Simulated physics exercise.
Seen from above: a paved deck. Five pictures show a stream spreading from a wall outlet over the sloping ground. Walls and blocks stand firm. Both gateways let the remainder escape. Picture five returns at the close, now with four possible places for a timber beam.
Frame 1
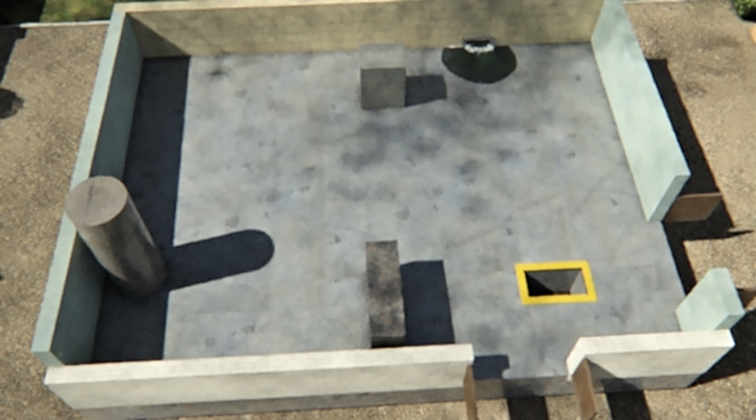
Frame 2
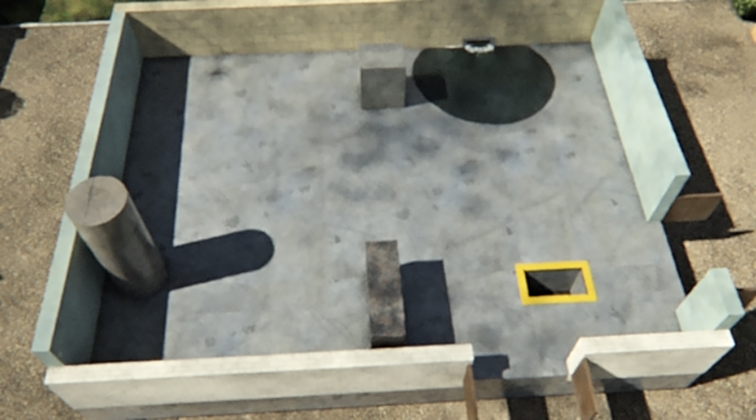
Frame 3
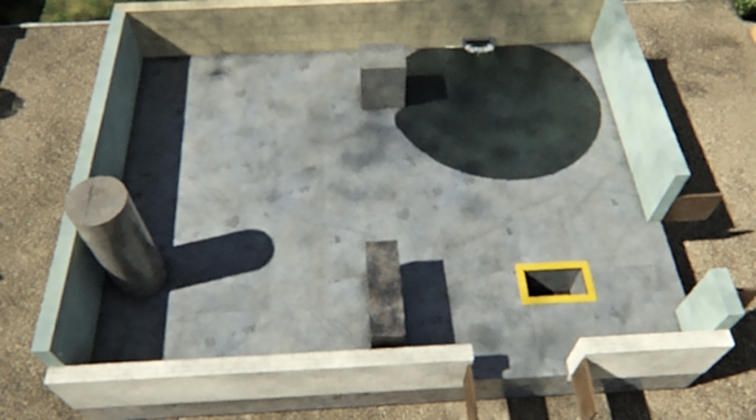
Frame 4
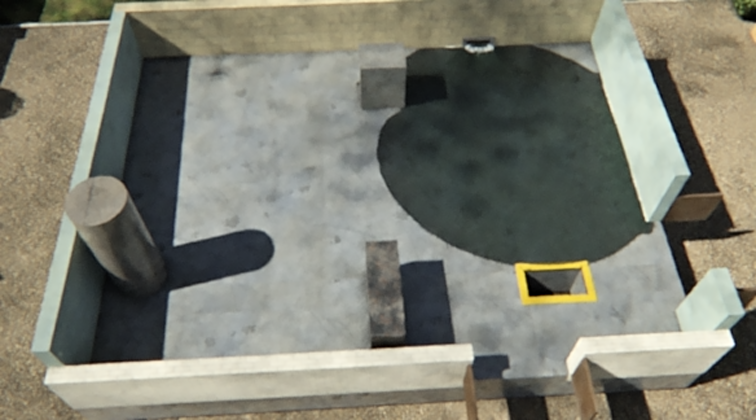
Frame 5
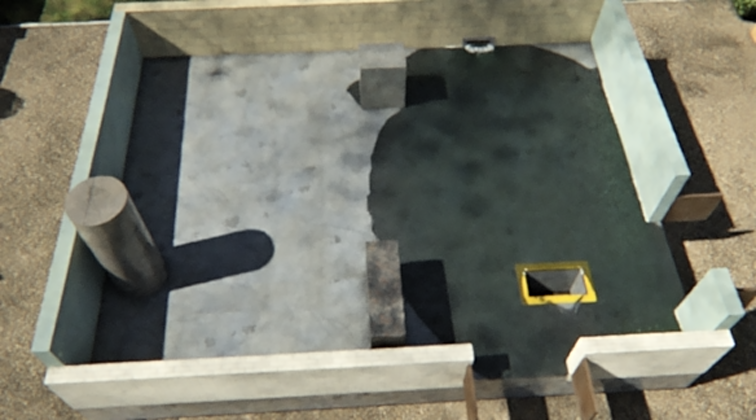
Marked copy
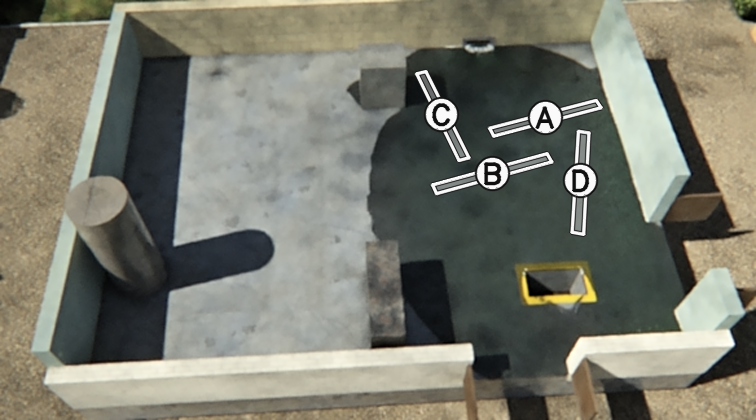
A paved grey deck enclosed by low cream and pale green walls is seen from above, with gaps in the walls at the lower right. A round column stands at left, two grey blocks near the middle, a small outlet at the top wall, and a yellow-edged opening at lower right. Dark water spreads from the outlet down the right side, reaching and surrounding the yellow-edged opening, while the camera stays still.
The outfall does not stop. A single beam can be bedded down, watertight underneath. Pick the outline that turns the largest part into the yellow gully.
Go for D.
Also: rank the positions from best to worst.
D, C, A, B.
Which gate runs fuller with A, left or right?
More leaves on the left.
In white, A from (491, 132) to (598, 104); B from (434, 189) to (549, 157); C from (421, 72) to (464, 159); D from (577, 233) to (583, 132).
If A is chosen, about 19 % of the stream goes into the yellow gully, about 76 % out by the gates.
If B is chosen, about 11 % of the stream goes into the yellow gully, about 78 % out by the gates.
If C is chosen, about 33 % of the stream goes into the yellow gully, about 66 % out by the gates.
If D is chosen, about 47 % of the stream goes into the yellow gully, about 53 % out by the gates.
